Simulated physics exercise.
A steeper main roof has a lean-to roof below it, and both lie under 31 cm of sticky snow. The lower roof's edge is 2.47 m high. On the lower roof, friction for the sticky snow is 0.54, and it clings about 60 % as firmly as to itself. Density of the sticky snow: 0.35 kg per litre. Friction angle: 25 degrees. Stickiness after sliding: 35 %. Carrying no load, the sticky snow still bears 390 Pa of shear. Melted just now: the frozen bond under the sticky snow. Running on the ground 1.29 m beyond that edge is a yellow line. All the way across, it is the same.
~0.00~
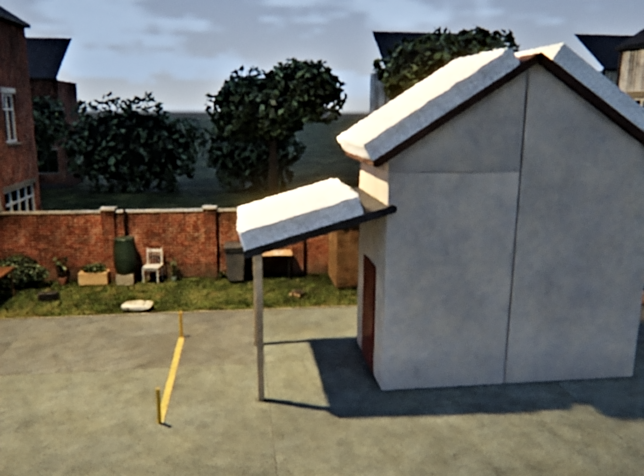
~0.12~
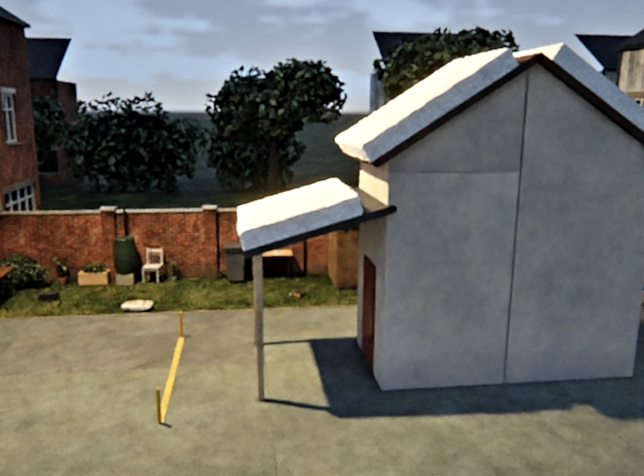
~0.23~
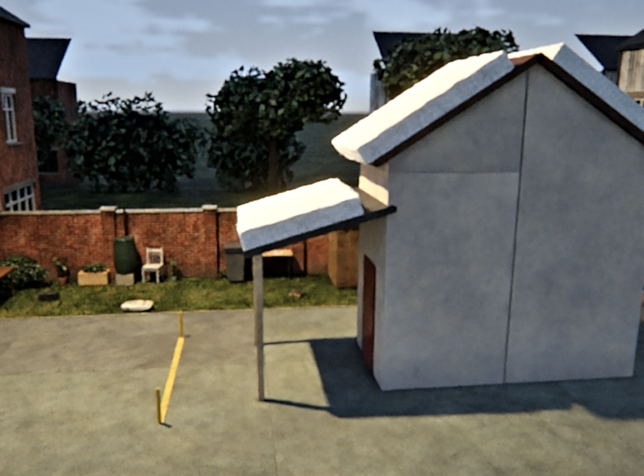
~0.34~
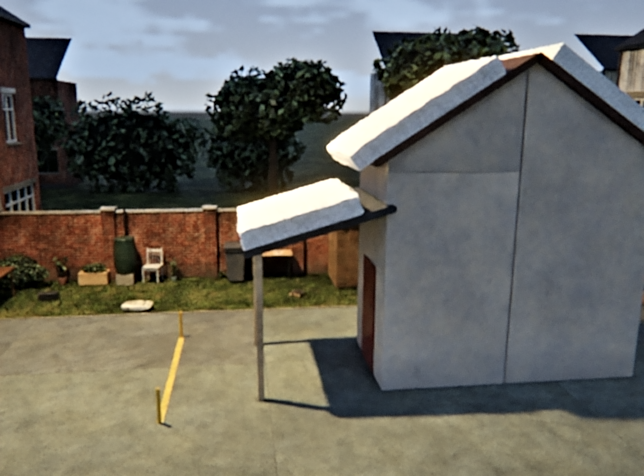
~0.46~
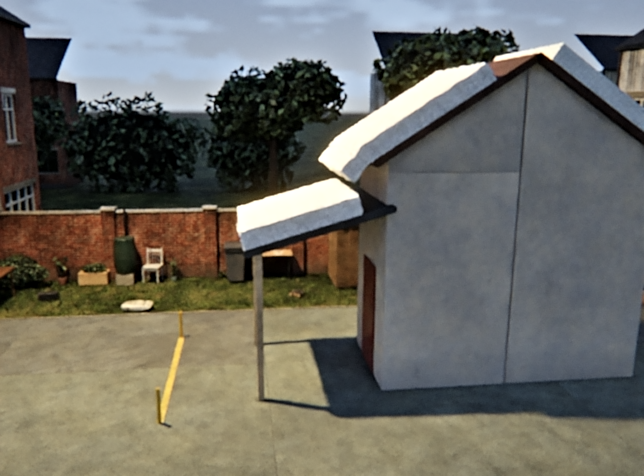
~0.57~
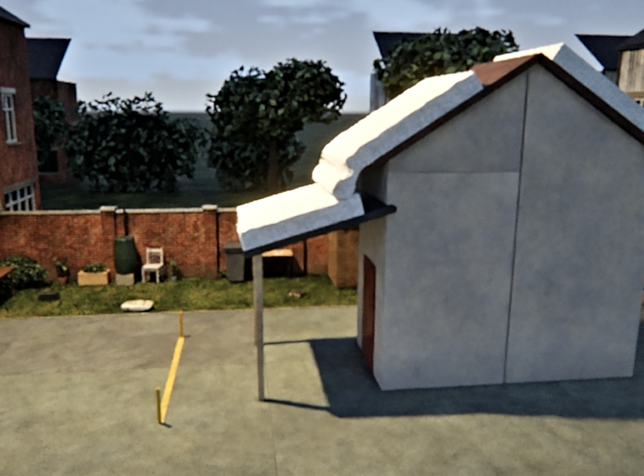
A thick white slab of snow lies on the steep left slope of a pale grey shed, above a lower snow-covered lean-to roof on a thin post, seen side-on from a fixed, slightly raised view. A yellow line marks the grey paving at left, before a brick wall, grass, a white chair and dark trees. The upper slab slides slowly down-left, baring reddish roof near the ridge, then its leading end cracks and folds onto the lower snow.
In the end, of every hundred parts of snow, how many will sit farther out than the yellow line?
Near 35 out of 100.
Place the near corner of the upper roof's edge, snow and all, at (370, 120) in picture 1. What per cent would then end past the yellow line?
Share past the line: About 50 %.
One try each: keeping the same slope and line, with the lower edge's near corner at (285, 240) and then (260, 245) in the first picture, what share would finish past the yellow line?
Respectively 40 % and 40 %.
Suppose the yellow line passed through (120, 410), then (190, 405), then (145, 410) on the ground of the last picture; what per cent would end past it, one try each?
First try 22 per cent, second 45 per cent, third 30 per cent.
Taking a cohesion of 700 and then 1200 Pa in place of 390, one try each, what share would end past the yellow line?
Respectively, close to 20 % and close to 10 %.
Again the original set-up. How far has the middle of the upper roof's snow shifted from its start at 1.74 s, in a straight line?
It sits some 3.8 m from where it began.
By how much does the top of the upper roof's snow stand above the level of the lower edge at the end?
Looks like around 0.8 m above that edge.
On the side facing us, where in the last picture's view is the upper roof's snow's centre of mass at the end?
Somewhere about (169, 347), I'd say.
After 1.11 s, none is below the lower edge and 0 % is past the line.
After 1.74 s, 24 % is below the lower edge and 0 % is past the line.
After 2.37 s, 56 % is below the lower edge and 31 % is past the line.
After 3.00 s, 58 % is below the lower edge and 35 % is past the line.
After 3.80 s, 58 % is below the lower edge and 35 % is past the line.
